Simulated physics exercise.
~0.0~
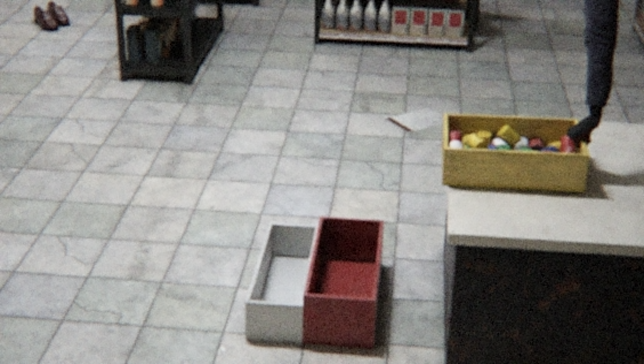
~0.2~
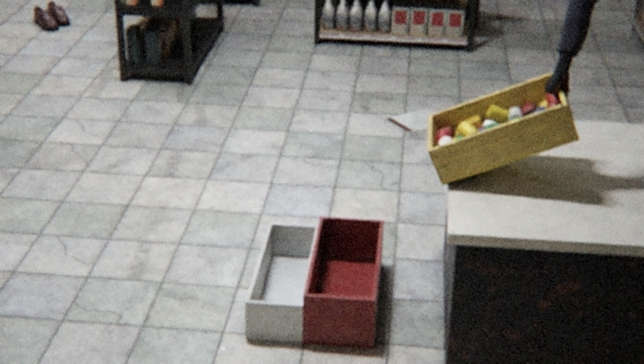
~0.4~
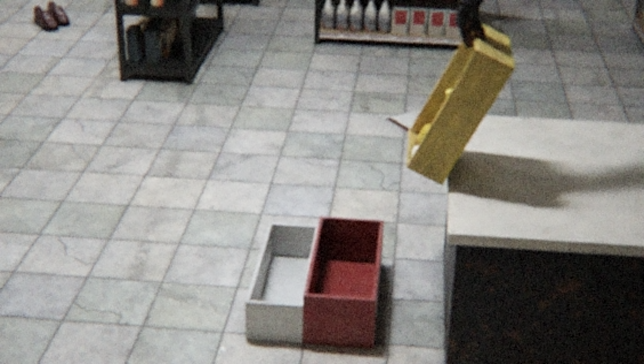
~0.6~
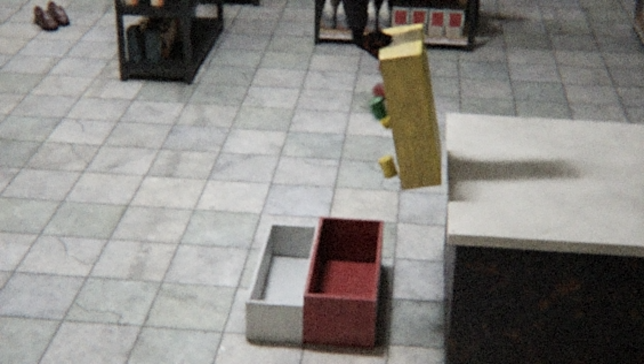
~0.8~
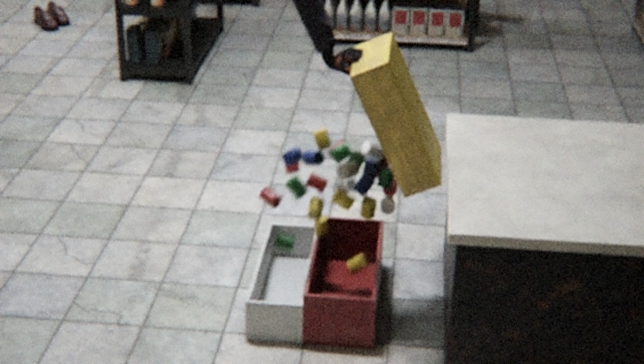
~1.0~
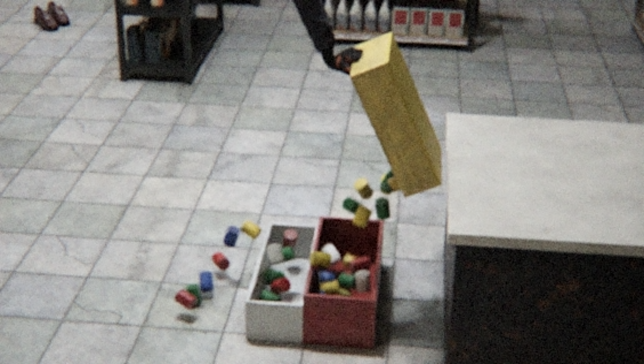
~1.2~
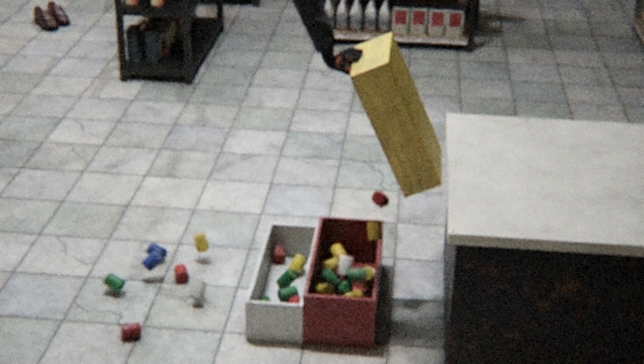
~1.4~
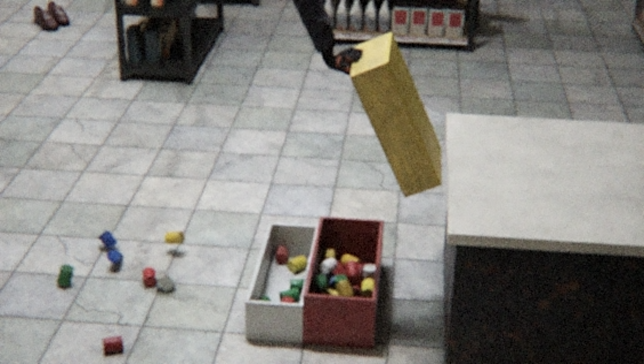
On a pale tiled floor in a room with dark shelves, a long red trough and a white bin sit side by side, left of a bench holding a yellow tote of small colourful jars. A dark-sleeved arm with a gloved hand lifts the tote and tilts it leftward. It swings out past the bench edge until it tips beyond upright and the jars begin to drop. They pour down in a scattered cluster, landing in both containers while some fly past the white bin. The tote stays tipped in the hand, with most jars in the red trough, fewer in the white bin and several strewn on the tiles to the left.
